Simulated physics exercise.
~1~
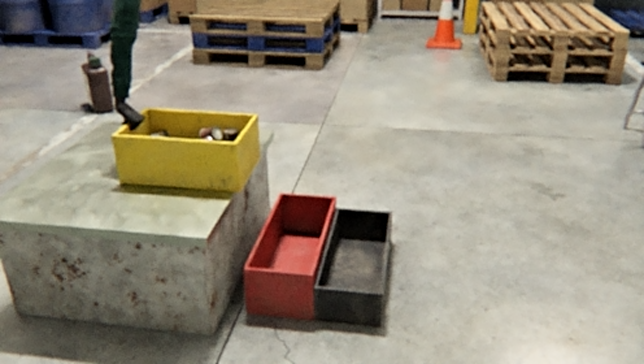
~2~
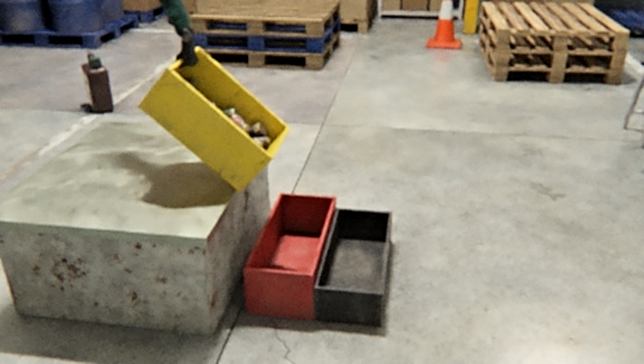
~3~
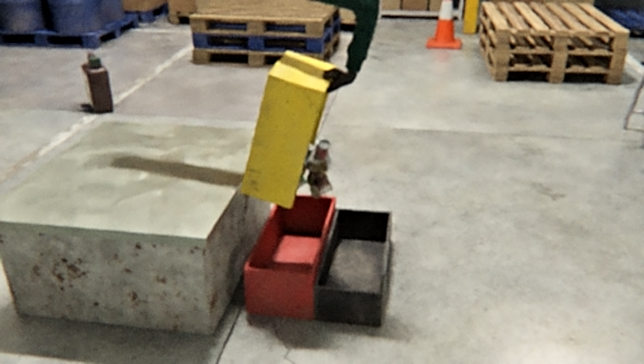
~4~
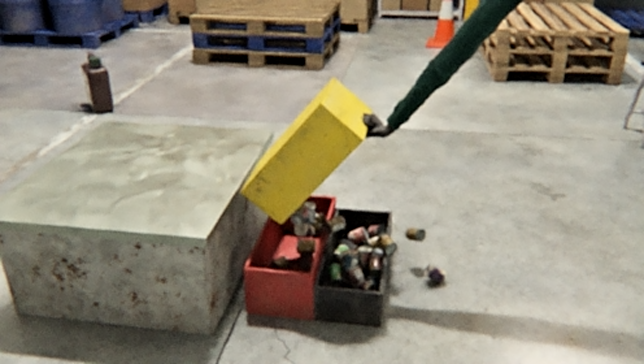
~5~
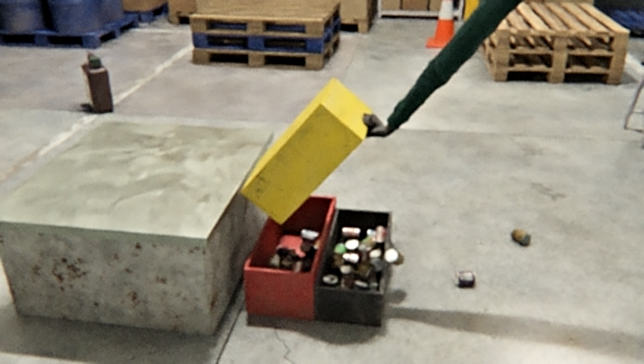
In a warehouse with a grey concrete floor, seen from slightly above, wooden pallets, blue drums and an orange cone stand at the back. A yellow crate of small tins sits on a pale, worn block at left, with an empty red box and a black tub side by side below its right end. A dark-gloved arm in a green sleeve tips the crate up and over toward the right. The tins slide out and tumble down, some into the red box and more into the black tub. The crate hangs steeply tilted while a few strays come to lie on the floor to the right.
